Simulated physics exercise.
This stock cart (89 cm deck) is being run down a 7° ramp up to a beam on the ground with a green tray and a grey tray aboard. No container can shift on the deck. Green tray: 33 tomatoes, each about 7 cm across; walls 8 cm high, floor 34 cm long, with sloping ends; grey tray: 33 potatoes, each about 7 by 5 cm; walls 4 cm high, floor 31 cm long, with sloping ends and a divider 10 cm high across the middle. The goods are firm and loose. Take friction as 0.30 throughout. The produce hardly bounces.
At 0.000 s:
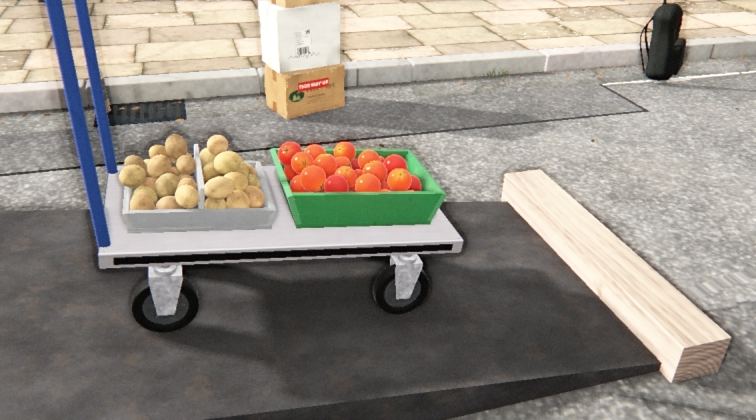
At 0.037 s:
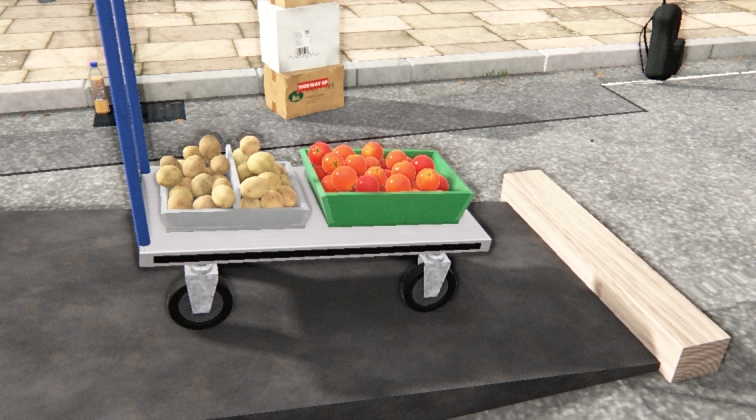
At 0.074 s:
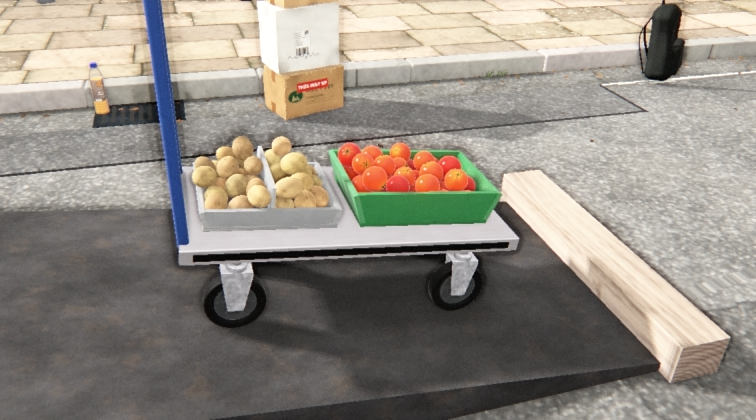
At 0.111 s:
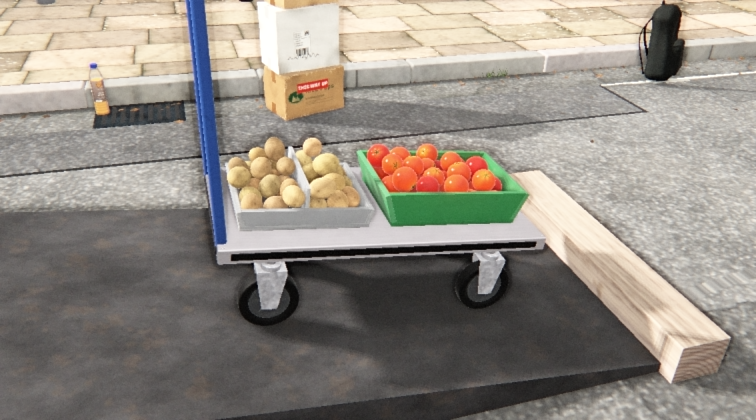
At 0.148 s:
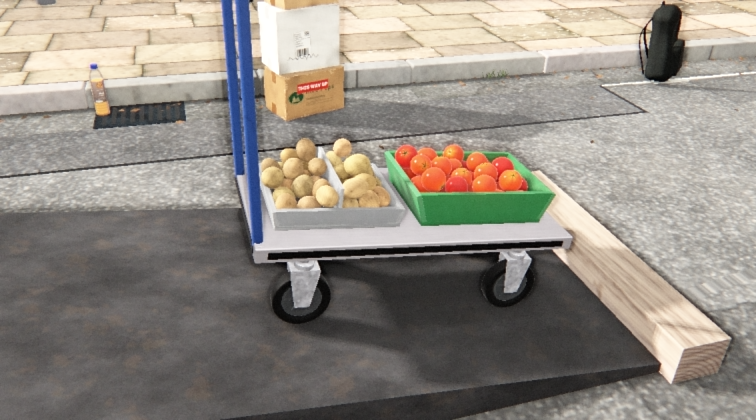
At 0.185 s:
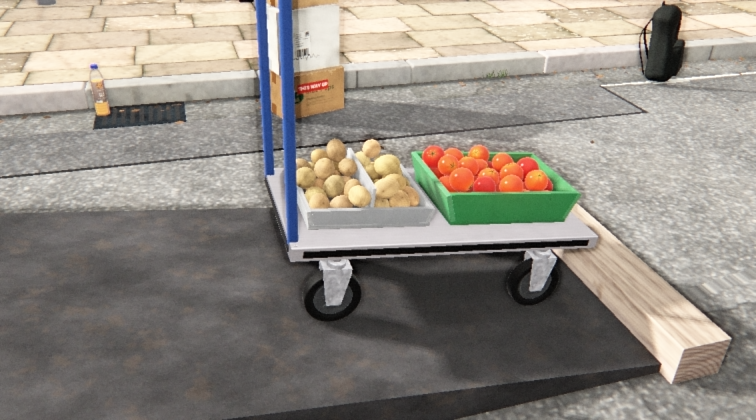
A cart carrying potatoes and red fruit in two trays rolls right along a dark ramp.
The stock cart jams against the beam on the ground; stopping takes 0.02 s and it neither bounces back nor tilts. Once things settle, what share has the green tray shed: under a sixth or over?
It sheds more than one in six of them.
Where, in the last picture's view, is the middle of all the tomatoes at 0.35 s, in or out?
Around (565, 174).
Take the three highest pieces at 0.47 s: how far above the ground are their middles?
Roughly 50 cm.
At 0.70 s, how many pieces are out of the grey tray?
Out by then, roughly: Grey tray 8.
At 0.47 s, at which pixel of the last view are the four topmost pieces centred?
Near (544, 161).
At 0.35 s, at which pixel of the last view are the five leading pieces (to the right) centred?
At about (598, 165).
After 0.25 s, the wheels strike.
After 0.35 s, the green tray is down by 1 of 33 and the grey tray is down by 5 of 33.
After 0.47 s, the green tray is down by 9 of 33 and the grey tray is down by 9 of 33.
After 0.70 s, the green tray is down by 10 of 33 and the grey tray is down by 9 of 33.
When it is over (at 1.21 s), the green tray is down by 10 of 33 and the grey tray is down by 11 of 33. Asked share, 10 of 33, 30 per cent.
